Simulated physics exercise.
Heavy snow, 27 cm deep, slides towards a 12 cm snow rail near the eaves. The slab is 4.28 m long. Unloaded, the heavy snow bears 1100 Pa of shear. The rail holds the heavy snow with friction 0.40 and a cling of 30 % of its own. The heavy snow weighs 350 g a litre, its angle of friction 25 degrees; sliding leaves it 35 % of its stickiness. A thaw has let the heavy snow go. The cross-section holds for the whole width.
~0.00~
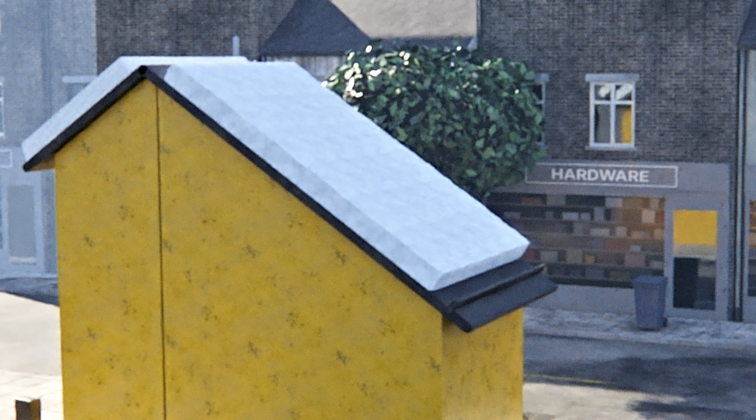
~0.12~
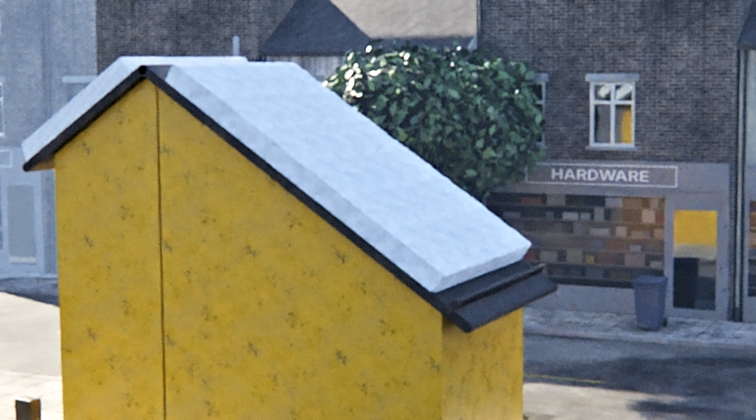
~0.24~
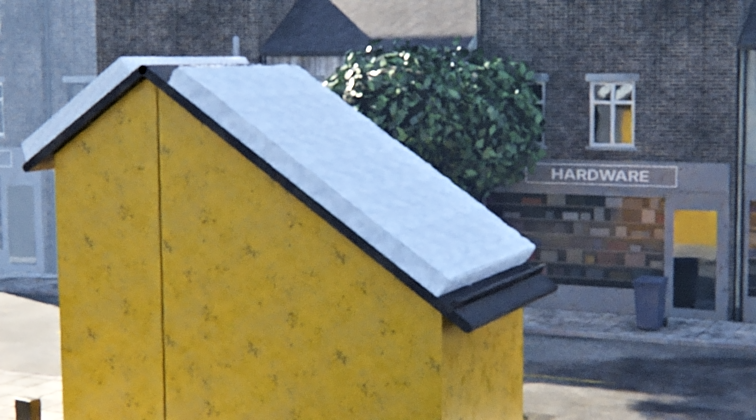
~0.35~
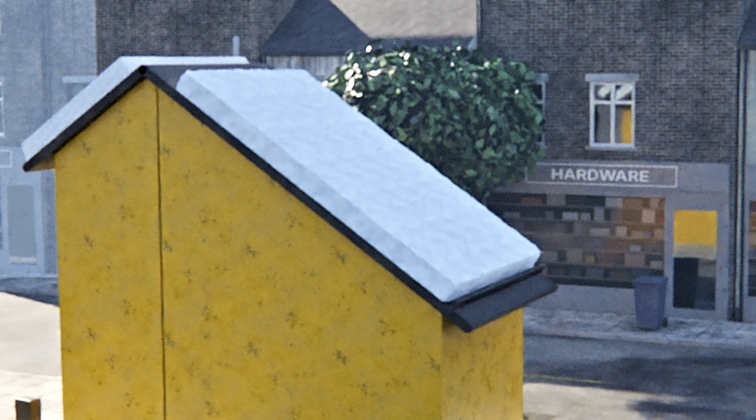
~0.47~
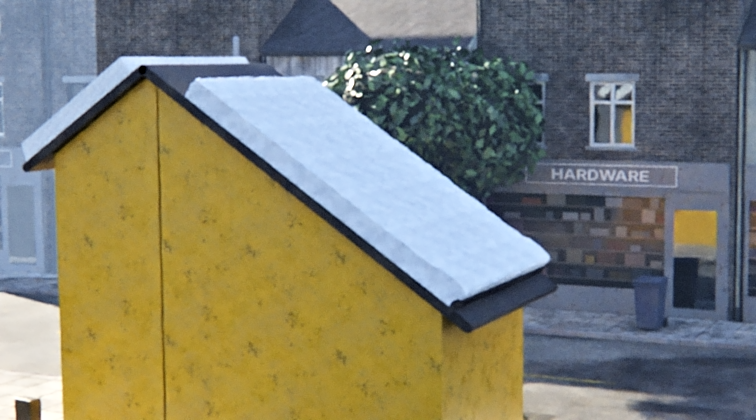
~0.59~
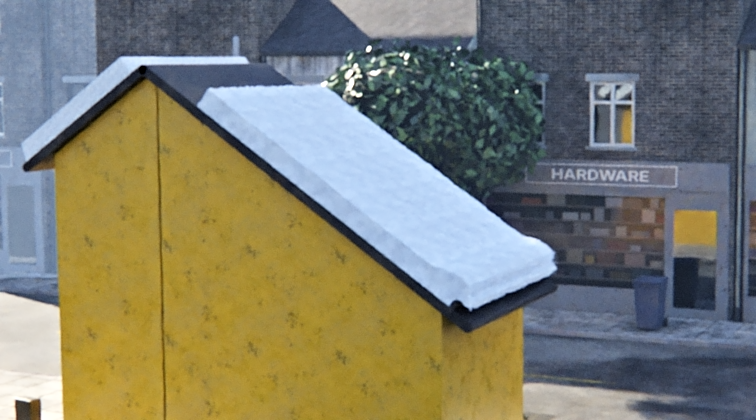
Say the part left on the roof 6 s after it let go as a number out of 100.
The part left on the roof 6 s after it let go is near 30 %.
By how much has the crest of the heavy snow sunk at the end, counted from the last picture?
About 1.7 m.
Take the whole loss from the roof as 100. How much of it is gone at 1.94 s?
About 80 %.
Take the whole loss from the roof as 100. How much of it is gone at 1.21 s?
About 40 %.
After 1.21 s, 74 % of the snow is on the roof.
After 1.94 s, 41 % of the snow is on the roof.
After 2.67 s, 31 % of the snow is on the roof.
After 3.40 s, 30 % of the snow is on the roof.
After 6.00 s, at the end, 30 % of the snow is on the roof.
